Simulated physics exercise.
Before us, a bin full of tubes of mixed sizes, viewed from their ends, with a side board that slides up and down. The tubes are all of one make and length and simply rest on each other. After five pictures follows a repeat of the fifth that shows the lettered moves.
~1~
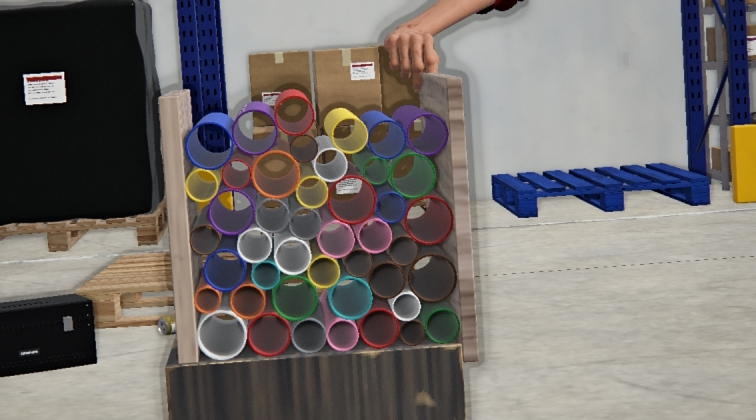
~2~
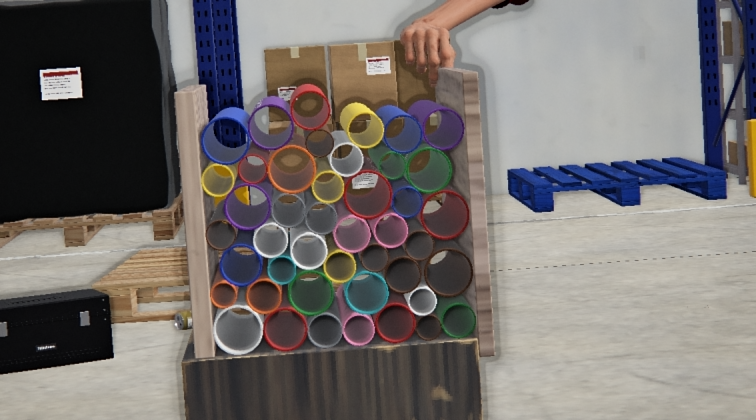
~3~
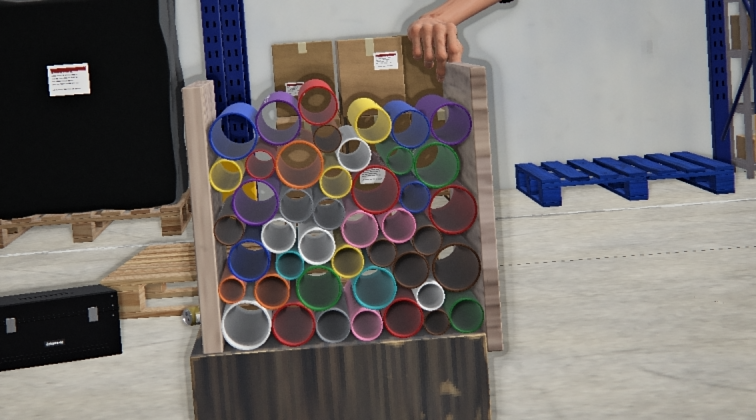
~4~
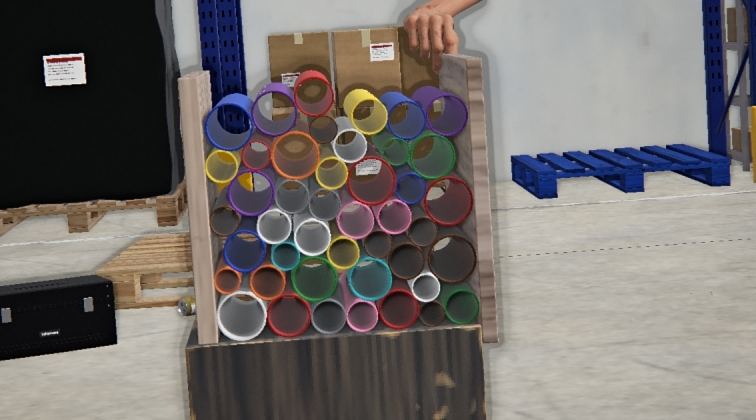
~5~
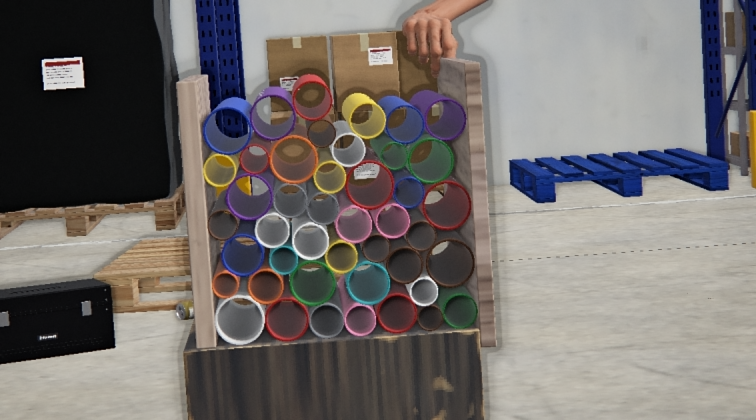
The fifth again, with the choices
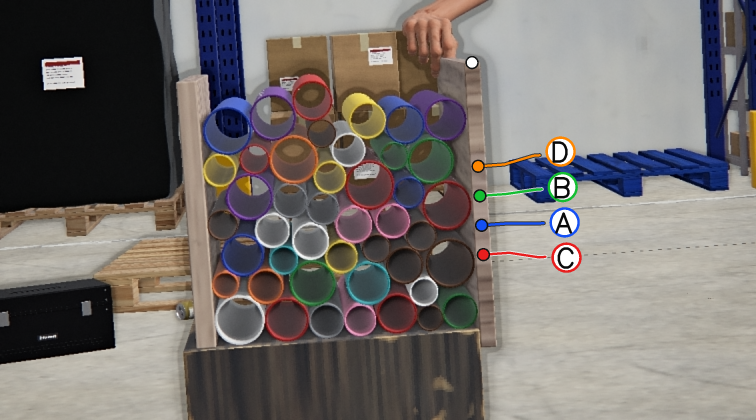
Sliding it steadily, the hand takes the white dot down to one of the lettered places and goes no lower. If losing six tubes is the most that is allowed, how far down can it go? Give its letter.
Down to A.
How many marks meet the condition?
Three of the four.
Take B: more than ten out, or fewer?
Fewer than ten.
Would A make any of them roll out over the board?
Yes.
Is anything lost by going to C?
Yes.
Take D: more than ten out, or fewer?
It loses fewer than ten.
On the marked copy, A at (481, 225); B at (480, 196); C at (483, 255); D at (478, 167); the white dot at (472, 63).
Taking A. A third of the way, top of the board (467, 133).
Two thirds of the way, top of the board (472, 213).
When it is over, top of the board (473, 225), three out over the board.
As for the rest, B two out over the board; C seven out over the board; D two out over the board.
